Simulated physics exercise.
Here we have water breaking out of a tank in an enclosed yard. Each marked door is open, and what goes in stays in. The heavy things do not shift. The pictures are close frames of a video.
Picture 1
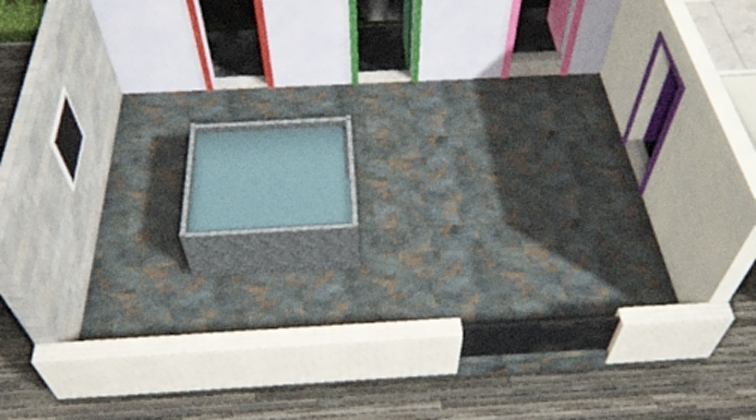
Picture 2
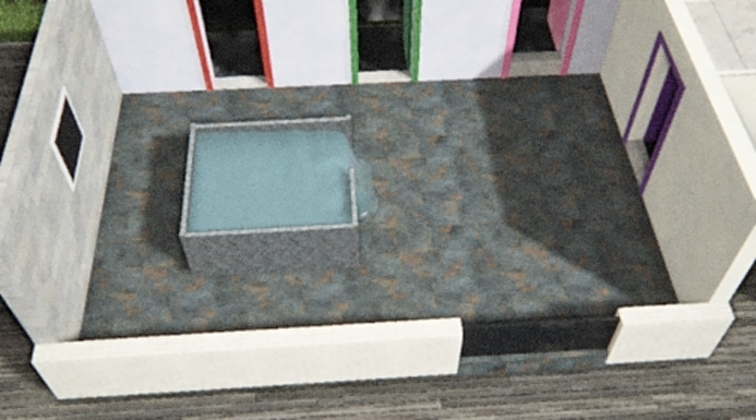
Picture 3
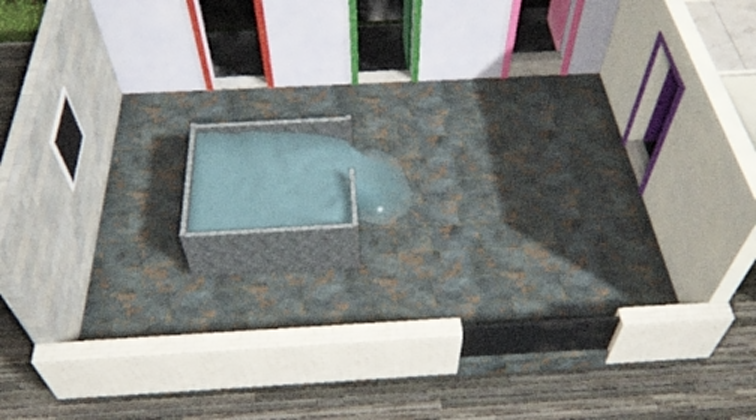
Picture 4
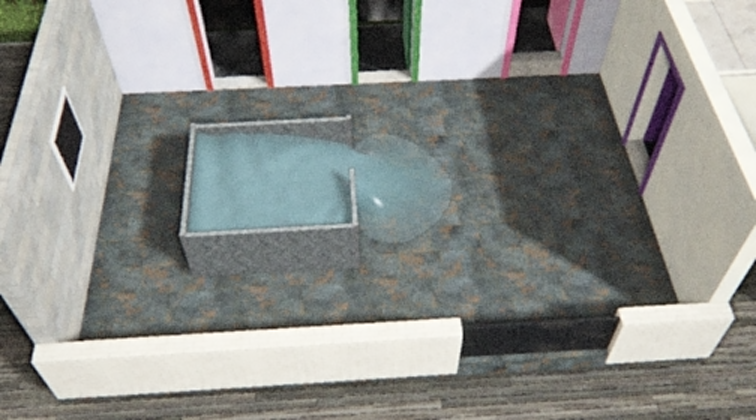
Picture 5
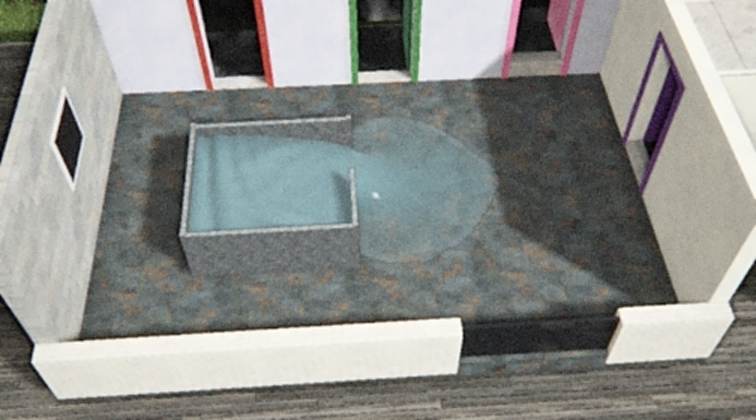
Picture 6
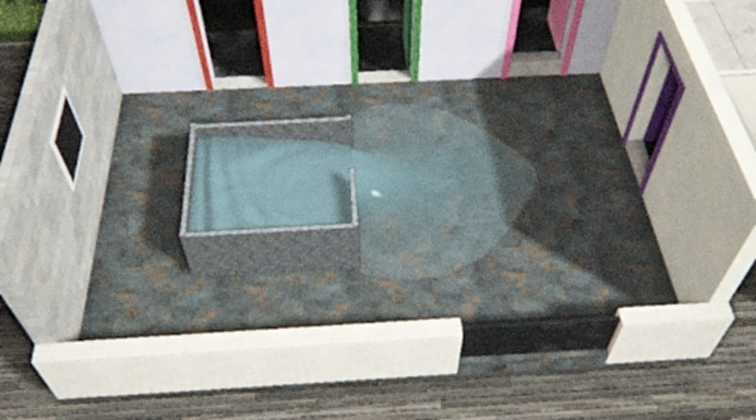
In an enclosed yard with a mottled dark floor and low white front walls, still water fills a grey rectangular tank. Water then pours out through a gap in the tank's right side and spreads rightward across the floor in a widening, rounded sheet, while the level inside the tank drops.
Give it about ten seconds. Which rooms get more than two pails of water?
The purple door lets in a lot; the red door admits no more than that; the green door lets in a lot; the pink door admits no more than that.
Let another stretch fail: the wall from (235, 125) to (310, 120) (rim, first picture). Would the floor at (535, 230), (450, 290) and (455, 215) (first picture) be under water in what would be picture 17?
As listed: Free of water, dry, no water.
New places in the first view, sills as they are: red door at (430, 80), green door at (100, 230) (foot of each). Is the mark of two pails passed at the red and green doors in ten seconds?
One by one: Red takes more; green keeps below it.
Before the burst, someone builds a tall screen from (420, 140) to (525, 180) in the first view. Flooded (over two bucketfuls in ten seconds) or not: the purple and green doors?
The purple one is under; the green one floods.
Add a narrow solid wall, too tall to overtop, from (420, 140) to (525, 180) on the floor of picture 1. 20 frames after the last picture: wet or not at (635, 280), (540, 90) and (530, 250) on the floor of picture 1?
As listed: Wet, wet, awash.
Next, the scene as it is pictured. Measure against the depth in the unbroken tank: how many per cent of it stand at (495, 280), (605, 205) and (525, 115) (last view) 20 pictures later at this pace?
In that order: 2, 20 and 20 per cent.
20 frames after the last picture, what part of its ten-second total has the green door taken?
Some 45 per cent.
A moment on, water covers 45 % of the floor; the purple door under two buckets in, the red door not reached, the green door wet at the sill, nothing in, the pink door wet at the sill, nothing in.
Next, water covers 50 % of the floor; the purple door over two buckets in, the red door not reached, the green door under two buckets in, the pink door wet at the sill, nothing in.
Then, water covers 50 % of the floor; the purple door far over two buckets in, the red door not reached, the green door over two buckets in, the pink door under two buckets in.
Later, water covers 65 % of the floor; the purple door far over two buckets in, the red door not reached, the green door over two buckets in, the pink door under two buckets in.
In the end, water covers 95 % of the floor; the purple door far over two buckets in, the red door wet at the sill, nothing in, the green door over two buckets in, the pink door under two buckets in.
